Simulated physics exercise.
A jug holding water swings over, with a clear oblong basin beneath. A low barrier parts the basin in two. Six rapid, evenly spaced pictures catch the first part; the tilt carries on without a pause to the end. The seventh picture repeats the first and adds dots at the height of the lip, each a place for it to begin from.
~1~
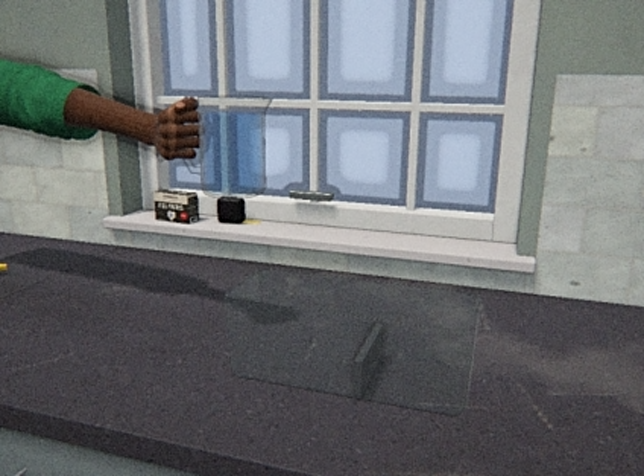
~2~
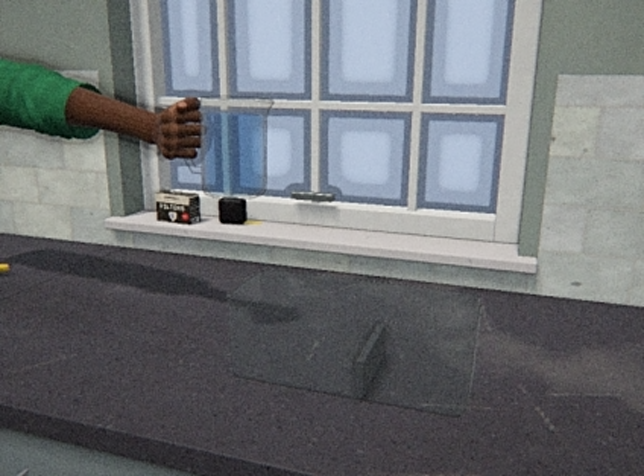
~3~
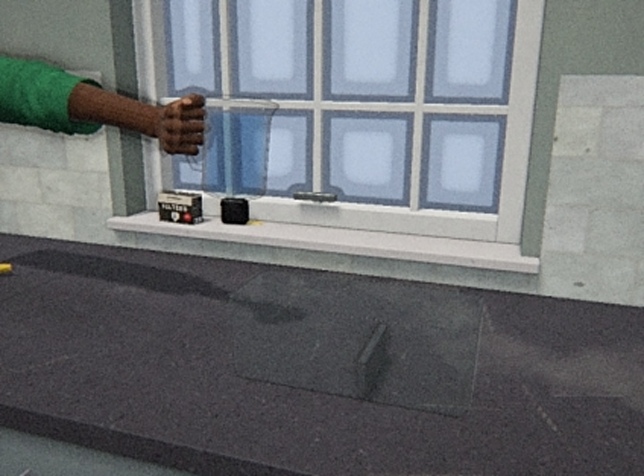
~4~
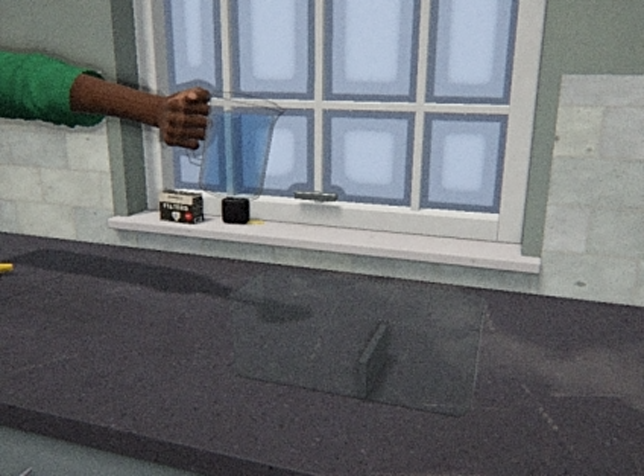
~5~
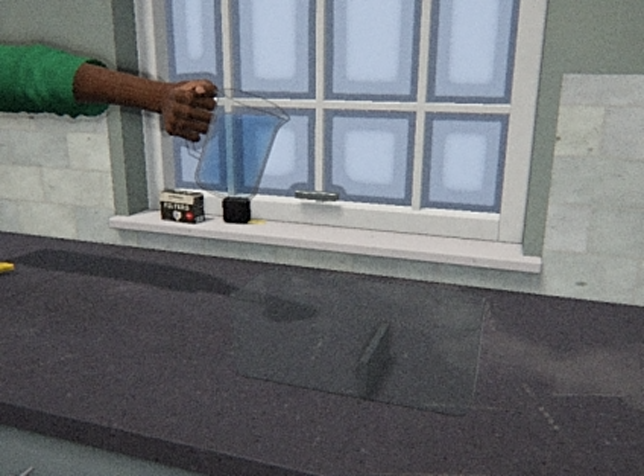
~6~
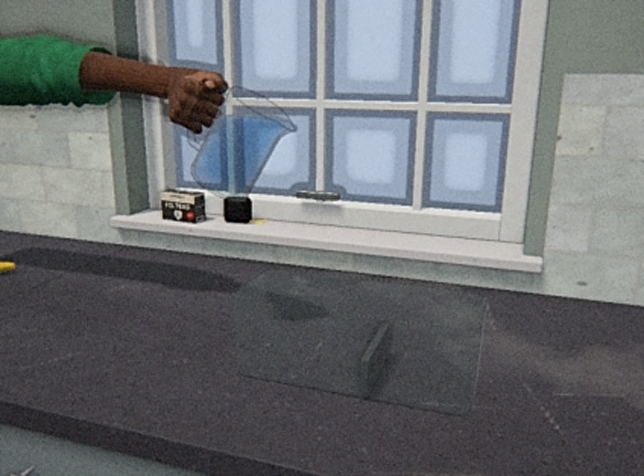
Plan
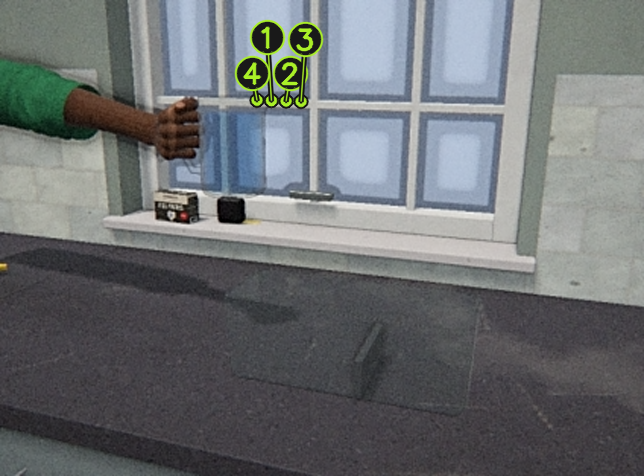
The clip shows a hand at the end of a green-sleeved arm holding a clear jug of blue water above a transparent basin with a low dividing wall, then gradually tilting it rightward until the water reaches the lip.
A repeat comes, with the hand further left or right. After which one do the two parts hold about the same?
3.
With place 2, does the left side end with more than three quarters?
Yes.
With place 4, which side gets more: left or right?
More ends on the left.
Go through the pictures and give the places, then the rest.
Upright, lip at (270, 100); basin from (231, 372) to (465, 414); top of the wall at (370, 341); nothing has left yet.
Upright, lip at (272, 102); nothing has left yet.
Tipped about 5°, lip at (278, 106); nothing has left yet.
Tipped about 12°, lip at (283, 111); nothing has left yet.
Tipped about 21°, lip at (288, 119); nothing has left yet.
Tipped about 31°, lip at (293, 130); water is over the lip, down to (293, 130).
On the marked copy, 1 at (271, 100); 2 at (286, 101); 3 at (301, 101); 4 at (256, 100).
Choosing 1, about 94 % ends left of the wall and 3 % right of it; 3 % is lost outside.
Choosing 2, about 87 % ends left of the wall and 7 % right of it; 6 % is lost outside.
Choosing 3, about 51 % ends left of the wall and 47 % right of it.
Choosing 4, about 93 % ends left of the wall and 4 % right of it.
